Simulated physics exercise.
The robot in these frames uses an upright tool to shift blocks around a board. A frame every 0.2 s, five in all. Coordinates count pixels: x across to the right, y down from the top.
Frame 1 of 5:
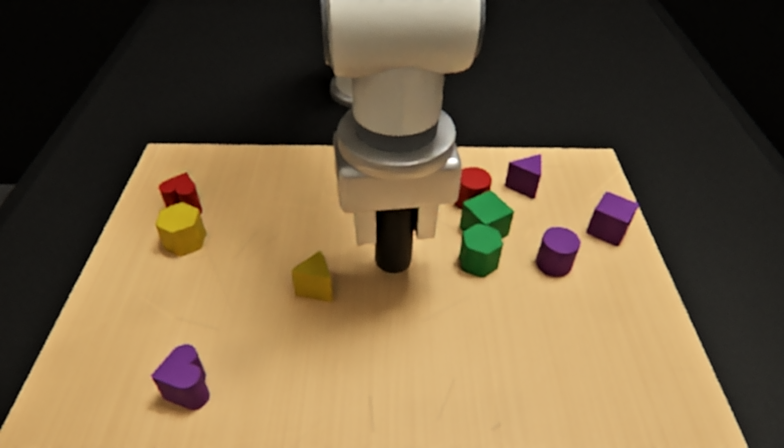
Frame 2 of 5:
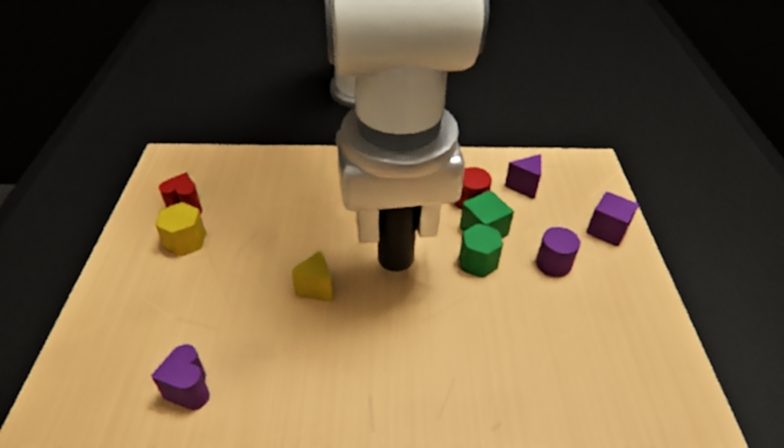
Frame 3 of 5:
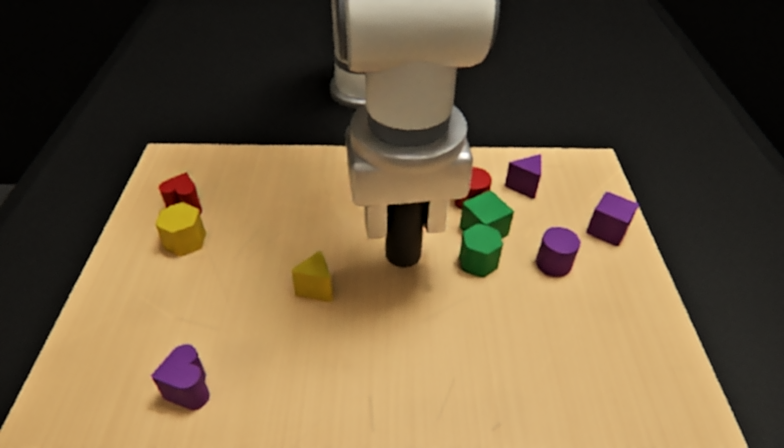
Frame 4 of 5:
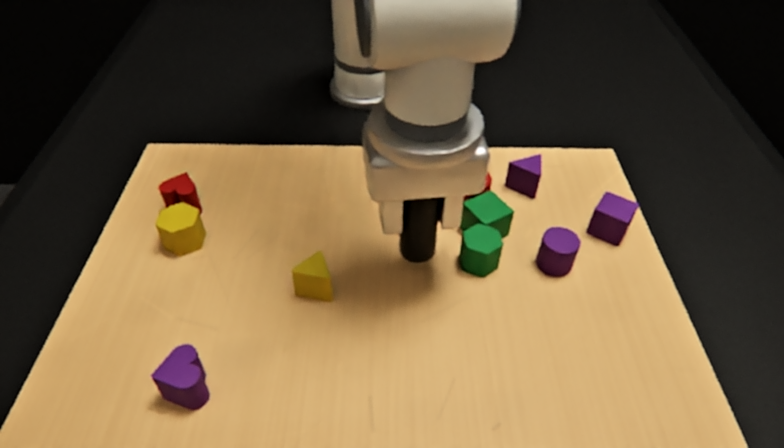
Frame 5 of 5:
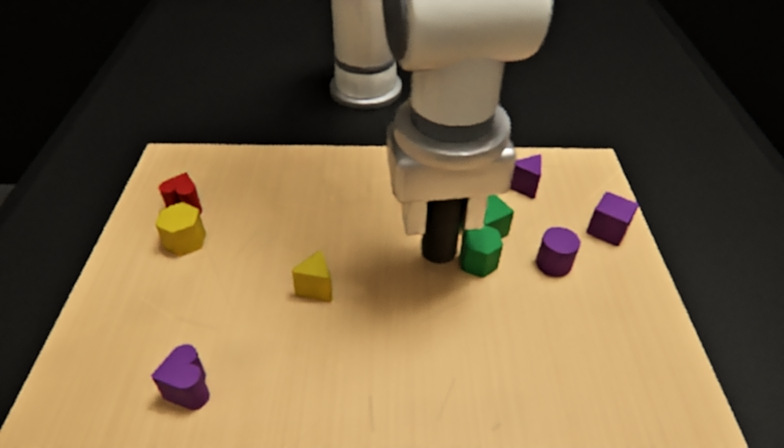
Robot arm with an upright black tool sliding slowly right across a wooden board toward green blocks, the scattered coloured blocks staying still.
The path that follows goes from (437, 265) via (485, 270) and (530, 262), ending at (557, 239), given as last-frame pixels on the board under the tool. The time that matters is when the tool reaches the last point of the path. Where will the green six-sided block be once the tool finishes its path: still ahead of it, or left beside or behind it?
I believe the green six-sided block keeps its place ahead of the tool.
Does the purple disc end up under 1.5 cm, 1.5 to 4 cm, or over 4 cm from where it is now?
It is going to finish beyond 4 cm from where it is now.
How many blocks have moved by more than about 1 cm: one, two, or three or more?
The answer is three or more blocks.
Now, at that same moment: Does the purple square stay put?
In short: No.
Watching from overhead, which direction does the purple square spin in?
Answer: With the clock.
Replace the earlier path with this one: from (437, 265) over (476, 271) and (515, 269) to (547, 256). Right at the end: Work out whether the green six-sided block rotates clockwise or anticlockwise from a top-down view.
Viewed from the top, it goes anticlockwise.
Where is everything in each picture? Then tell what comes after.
In the first picture, tool's lower end at (394, 260); green six-sided block at (483, 238); green square at (489, 207); purple disc at (562, 239); purple square at (617, 206).
In the second picture, tool at (396, 258); blocks still.
In the third picture, tool at (403, 254); blocks still.
In the fourth picture, tool at (417, 250); blocks still.
In the fifth picture, tool at (439, 250); green six-sided block at (483, 238); green square at (489, 207); purple disc at (562, 239); purple square at (617, 206).
What follows on the original path. One third of the way, tool at (489, 255); green six-sided block at (525, 236), turned 25° anticlockwise; green square at (493, 205), turned 15° anticlockwise.
Two thirds of the way, tool at (534, 248); green six-sided block at (560, 222), turned 30° anticlockwise; green square at (493, 205), turned 15° anticlockwise; purple disc at (597, 237).
At the end, tool at (562, 224); green six-sided block at (587, 200), turned 30° anticlockwise; green square at (493, 205), turned 15° anticlockwise; purple disc at (605, 235); purple square at (629, 202), turned 25° clockwise.
